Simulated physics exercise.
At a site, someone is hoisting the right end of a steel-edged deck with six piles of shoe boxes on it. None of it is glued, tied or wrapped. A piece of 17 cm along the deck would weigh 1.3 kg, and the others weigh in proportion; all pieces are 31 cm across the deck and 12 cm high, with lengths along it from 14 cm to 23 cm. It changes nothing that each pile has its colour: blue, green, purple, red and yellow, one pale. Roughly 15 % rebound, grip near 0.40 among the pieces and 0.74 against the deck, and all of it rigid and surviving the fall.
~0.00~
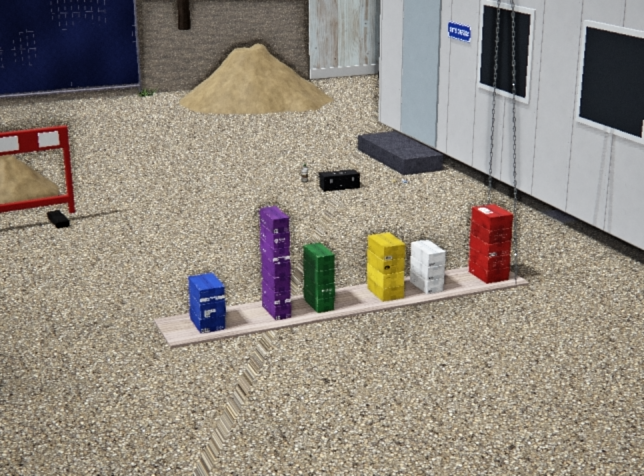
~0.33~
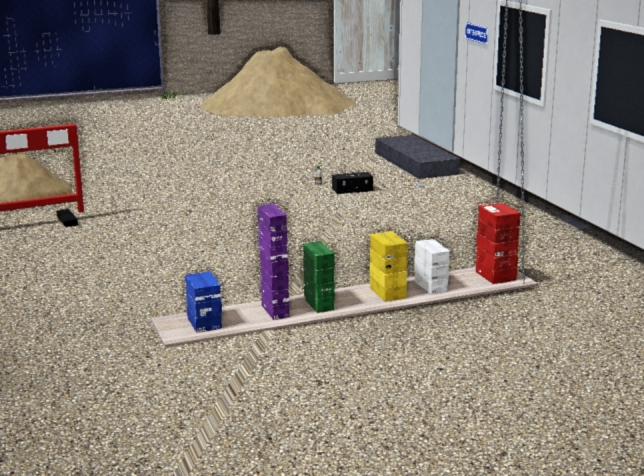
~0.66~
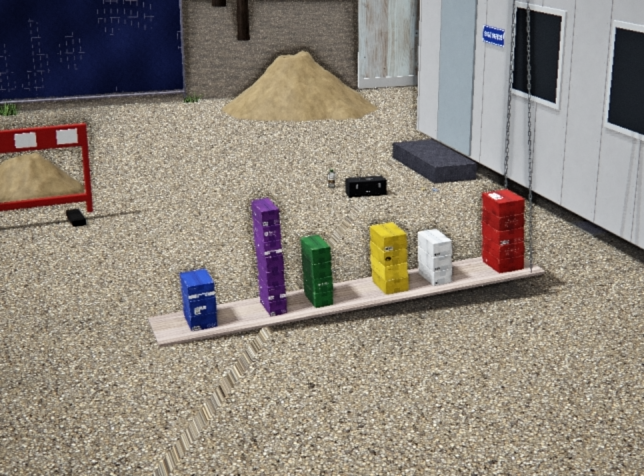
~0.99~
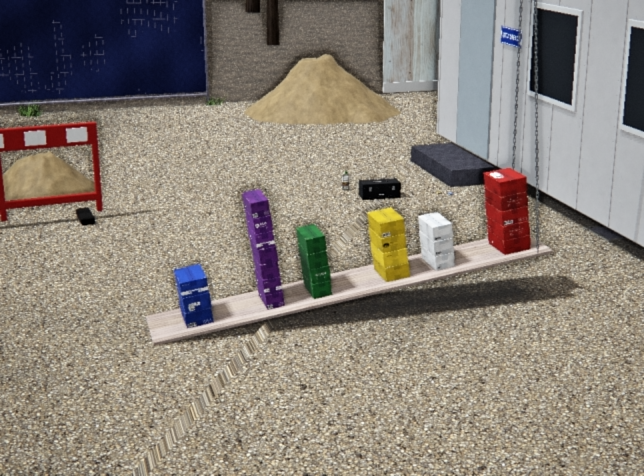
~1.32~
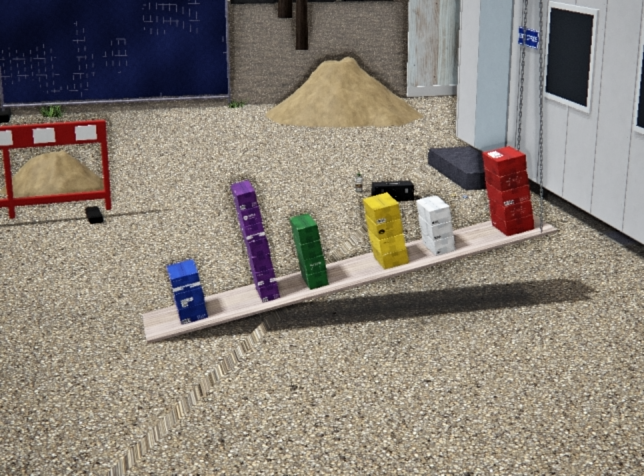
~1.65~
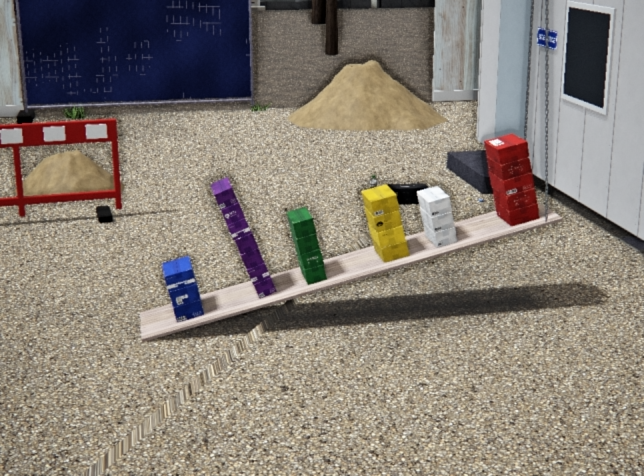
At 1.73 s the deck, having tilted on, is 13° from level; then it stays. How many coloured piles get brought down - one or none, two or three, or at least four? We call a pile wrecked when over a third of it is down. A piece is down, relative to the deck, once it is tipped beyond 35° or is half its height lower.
Most likely a couple, or three, get wrecked.
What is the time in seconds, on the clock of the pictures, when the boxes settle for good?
That is at about 3.5 s.
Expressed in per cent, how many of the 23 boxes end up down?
40 %.
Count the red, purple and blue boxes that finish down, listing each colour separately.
I count red at 0, purple at 7, and blue at 2.
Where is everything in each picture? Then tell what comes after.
In the first picture (we follow the side turned to the camera; the camera moves round a little; leans and shifts are taken against what carries them), middle of the deck's edge (362, 313) slope 0°; top red box (502, 223); top purple box (281, 226); no other piece has moved.
The second picture shows middle of the deck's edge (363, 313) slope 1°; top purple box (278, 224).
The third picture shows middle of the deck's edge (363, 307) slope 4°; top purple box (271, 218).
The fourth picture shows middle of the deck's edge (362, 296) slope 7°; top purple box (260, 209).
The fifth picture shows middle of the deck's edge (359, 285) slope 11°; top purple box (248, 201).
The sixth picture shows middle of the deck's edge (357, 279) slope 13°; top purple box (226, 199) tipped 8°; top yellow box (385, 206); steepest lean 8°, the box at (239, 229); 7 stirred so far.
Around 1.98 s, slope 13°; 7 of the 23 other boxes down; top purple box tipped 41°, 15 cm lower.
Around 2.48 s, slope 13°; 8 of the 23 other boxes down; top purple box upside down; top blue box tipped 34°, 9 cm lower.
Finally (3.5 s), slope 13°; 9 of the 23 other boxes down; top blue box upside down; top purple box tipped 13°, 53 cm lower. Wrecked, blue and purple. Seen by the last camera, middles, top blue box near (105, 323).
